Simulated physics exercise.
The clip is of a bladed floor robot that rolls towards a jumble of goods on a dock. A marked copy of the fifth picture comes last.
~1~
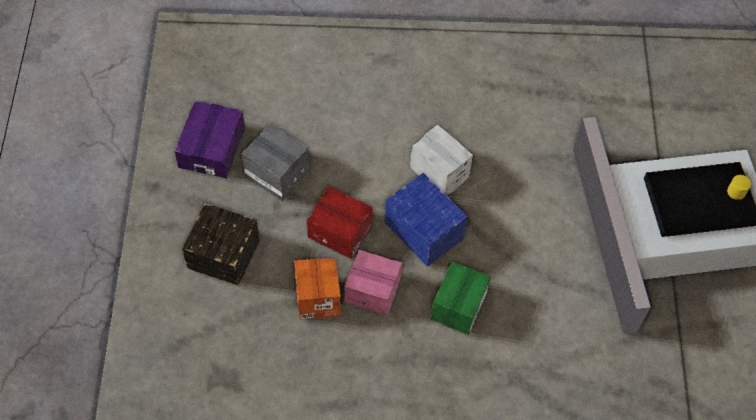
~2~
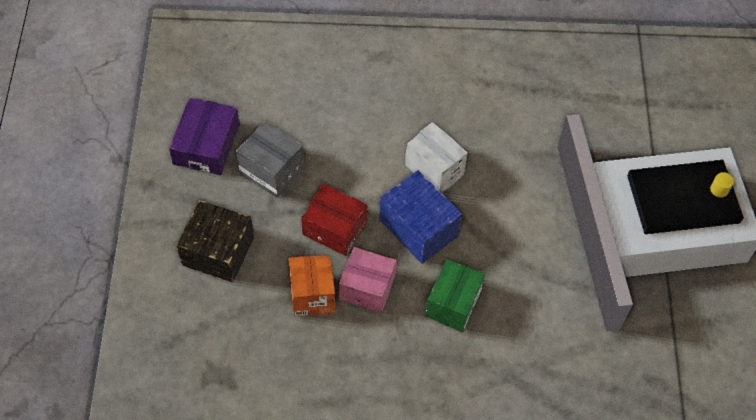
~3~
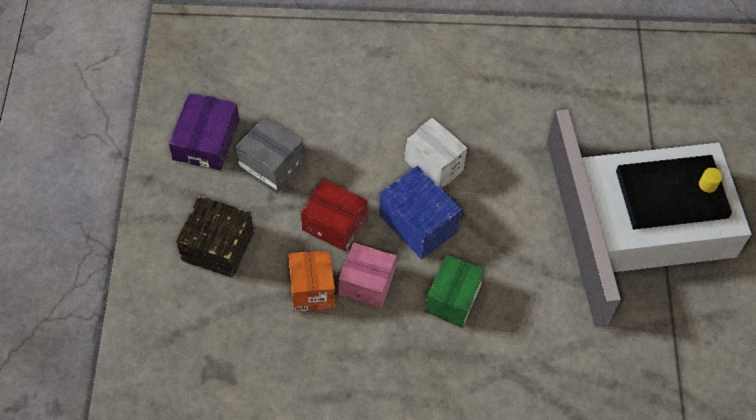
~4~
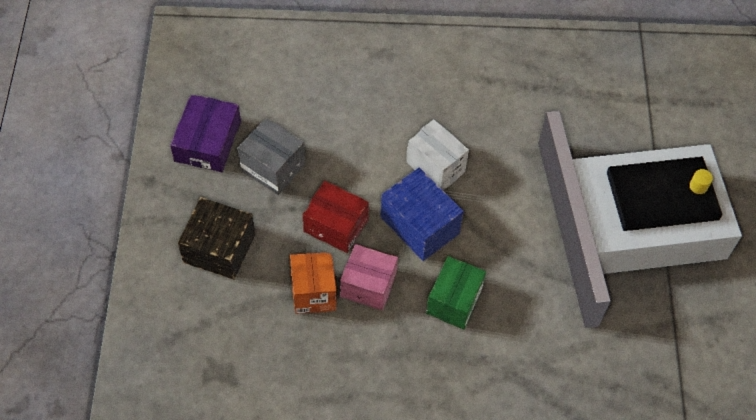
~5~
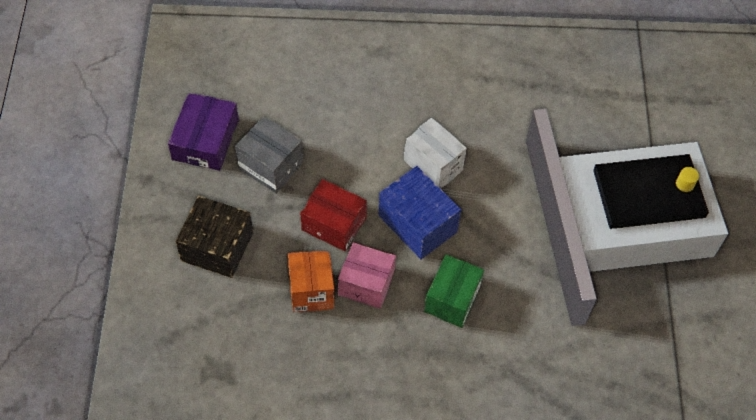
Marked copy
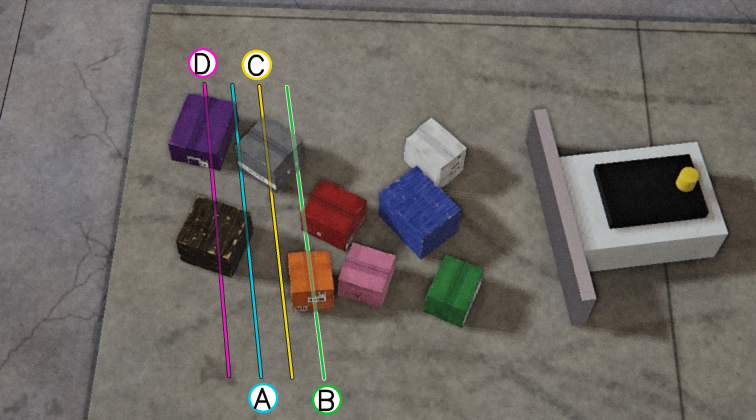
White bladed floor robot rolling slowly left a short way towards a loose group of coloured boxes that stay still.
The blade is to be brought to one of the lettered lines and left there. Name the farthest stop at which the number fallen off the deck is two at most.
At D, and not beyond.
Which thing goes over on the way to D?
The black crate.
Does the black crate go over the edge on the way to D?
By then, yes.
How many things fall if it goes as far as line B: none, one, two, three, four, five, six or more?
The count is none.
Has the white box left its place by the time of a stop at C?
By then, yes.
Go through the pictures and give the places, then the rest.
The first frame shows red parcel (340, 222); orange parcel (318, 289); green parcel (461, 298).
The second frame shows robot (678, 196); black crate (216, 241).
The third frame shows robot (666, 191); pink box (367, 276).
The fourth frame shows robot (656, 193); purple box (207, 133).
The fifth frame shows robot (643, 190); red parcel (334, 215); orange parcel (311, 281); green parcel (454, 291).
On the marked copy, A at (246, 220); B at (304, 222); C at (274, 221); D at (216, 219).
With D. Early on, robot (519, 186); green parcel (423, 297); white box (398, 153).
Further on, robot (394, 182); black crate (169, 242); purple box (194, 131).
At the end, robot (299, 179); black crate over the edge; orange parcel (108, 299); one fallen.
As for the rest, A is within the limit but short; B is within the limit but short; C is within the limit but short.
